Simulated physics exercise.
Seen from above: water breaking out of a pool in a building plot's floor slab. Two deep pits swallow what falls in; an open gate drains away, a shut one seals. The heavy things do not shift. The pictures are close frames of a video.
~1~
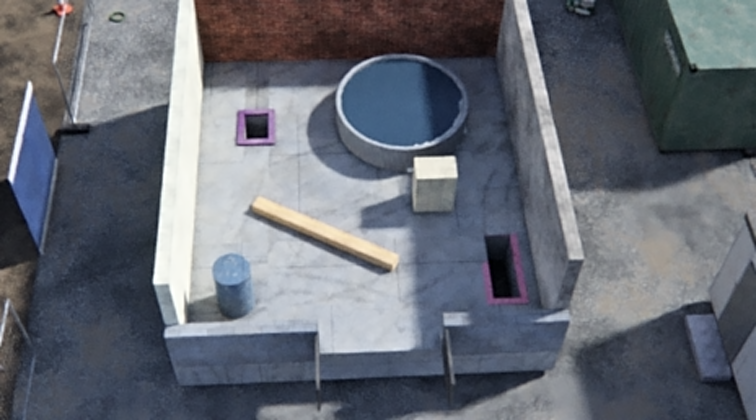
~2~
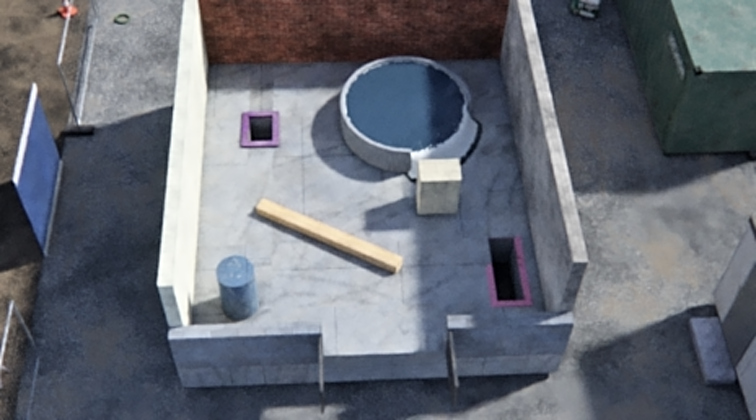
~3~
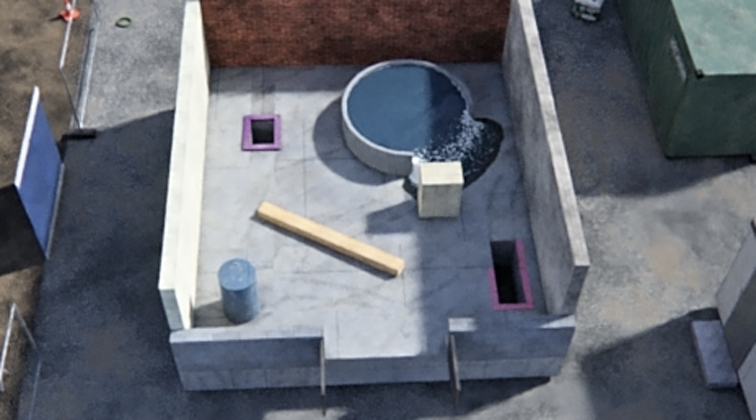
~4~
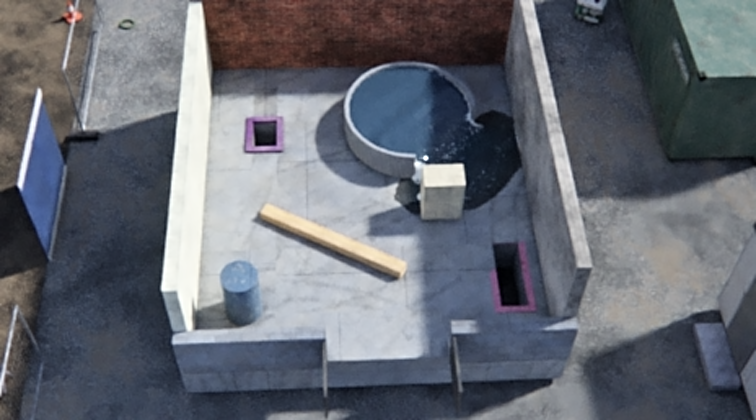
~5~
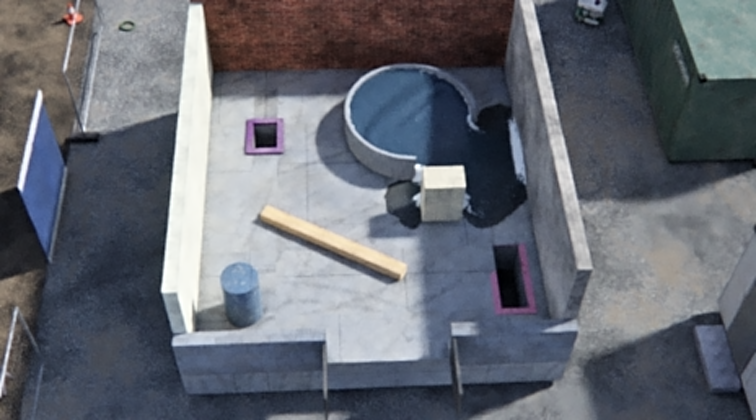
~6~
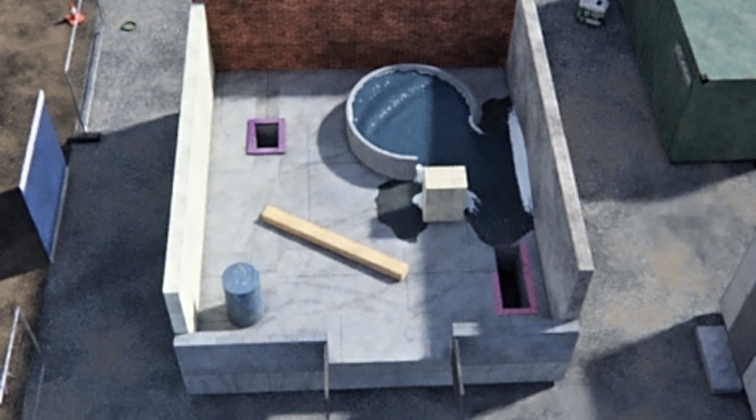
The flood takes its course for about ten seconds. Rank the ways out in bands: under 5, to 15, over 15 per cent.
The gate takes from 5 to 15 %; the purple pit takes not even 5 %; the pink pit takes above 15 %.
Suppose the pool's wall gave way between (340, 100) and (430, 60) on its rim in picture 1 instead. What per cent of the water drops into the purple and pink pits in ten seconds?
In per cent: Purple 12, pink 15.
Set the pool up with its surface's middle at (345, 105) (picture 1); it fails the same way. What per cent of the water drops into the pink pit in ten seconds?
Roughly, in per cent: Pink 45.
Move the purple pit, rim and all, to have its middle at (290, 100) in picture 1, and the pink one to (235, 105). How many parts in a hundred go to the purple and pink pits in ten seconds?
Parts in a hundred: Purple 0, pink 4.
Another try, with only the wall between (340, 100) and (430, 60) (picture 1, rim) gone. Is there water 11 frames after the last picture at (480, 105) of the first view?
Verdict: Under water.
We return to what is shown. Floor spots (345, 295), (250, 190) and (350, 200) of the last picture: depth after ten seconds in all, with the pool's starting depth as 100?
Roughly 2, 4 and 6 per cent, in turn.
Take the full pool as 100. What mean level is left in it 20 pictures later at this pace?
Some 28 per cent.
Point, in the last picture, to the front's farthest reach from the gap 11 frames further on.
Close to (547, 344).
A moment on, water covers 20 % of the floor; the gate 0 %, the purple pit 0 %, the pink pit 1 %.
Next, water covers 30 % of the floor; the gate 0 %, the purple pit 0 %, the pink pit 10 %.
Then, water covers 45 % of the floor; the gate 0 %, the purple pit 0 %, the pink pit 22 %.
Later, water covers 70 % of the floor; the gate 4 %, the purple pit 0 %, the pink pit 33 %.
In the end, water covers 90 % of the floor; the gate 8 %, the purple pit 0 %, the pink pit 43 %.
